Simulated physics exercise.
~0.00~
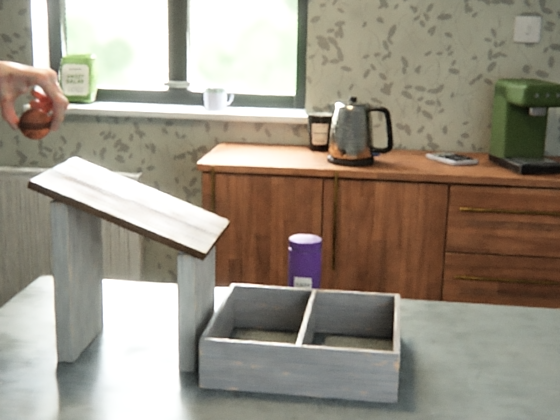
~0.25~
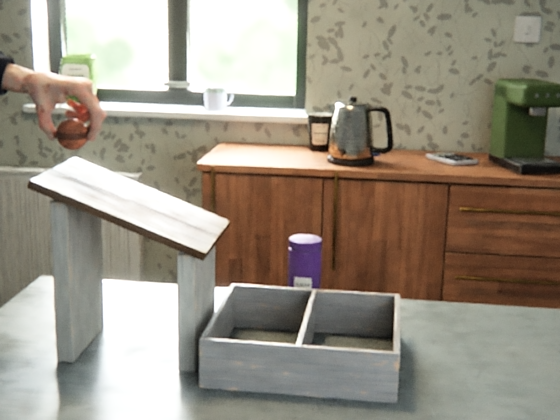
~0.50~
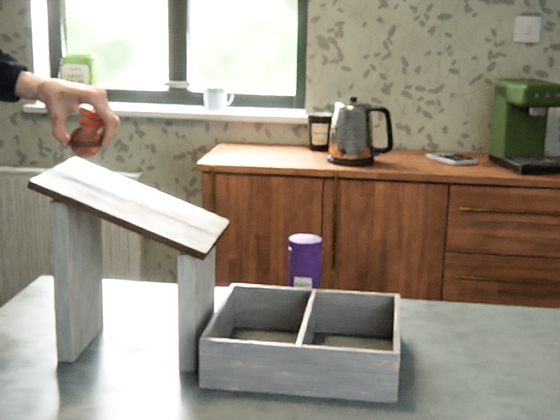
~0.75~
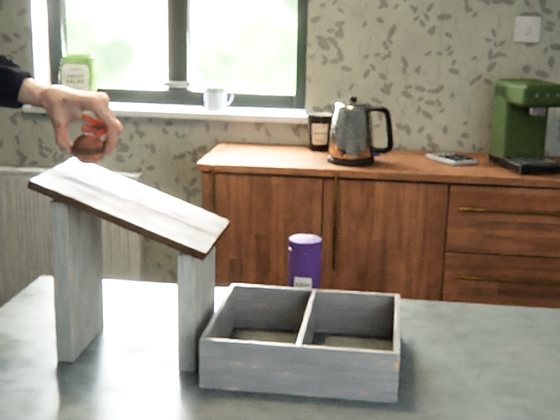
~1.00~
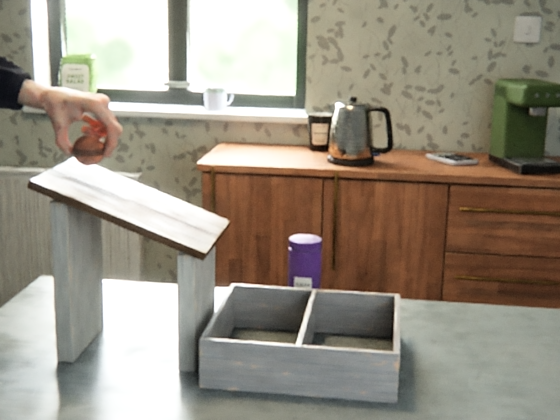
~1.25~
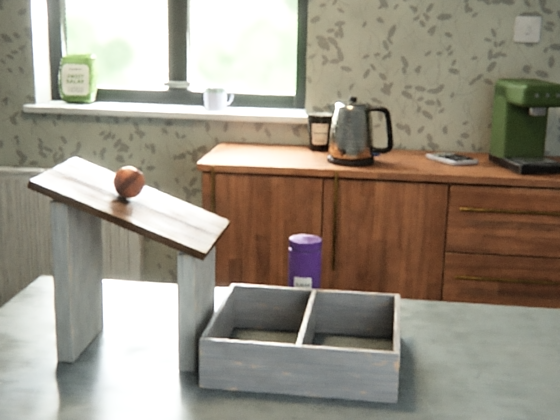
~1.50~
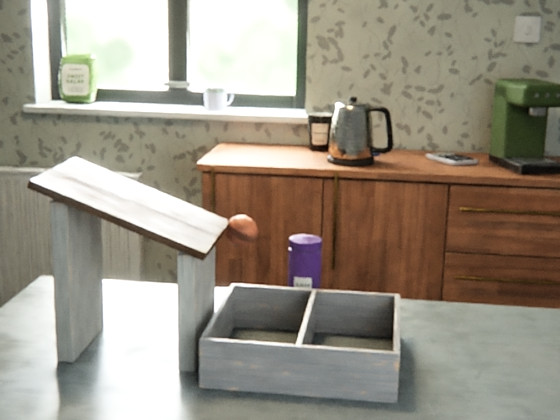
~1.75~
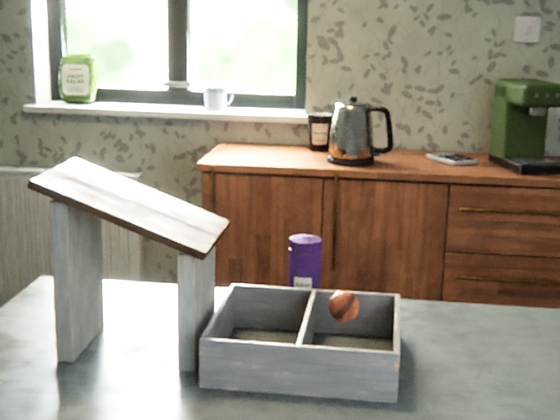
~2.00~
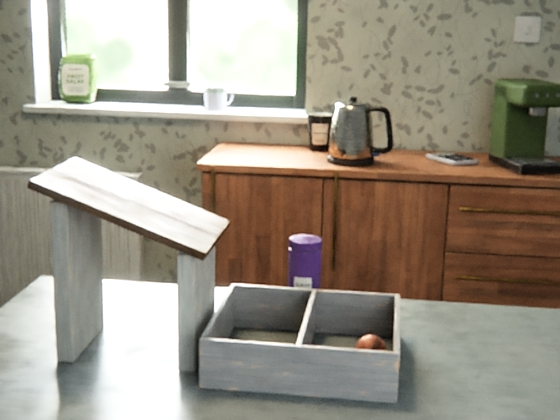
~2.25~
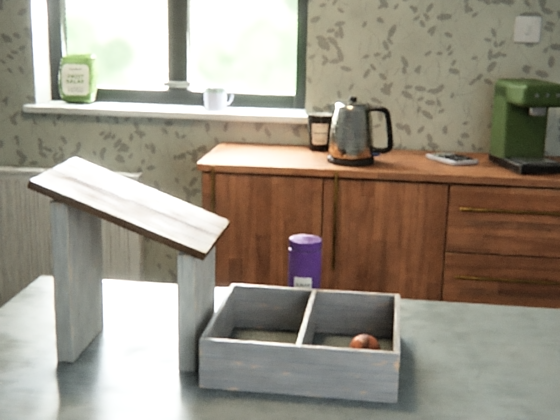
An orange ball released by a hand rolls down the board into the tray's farther bay.
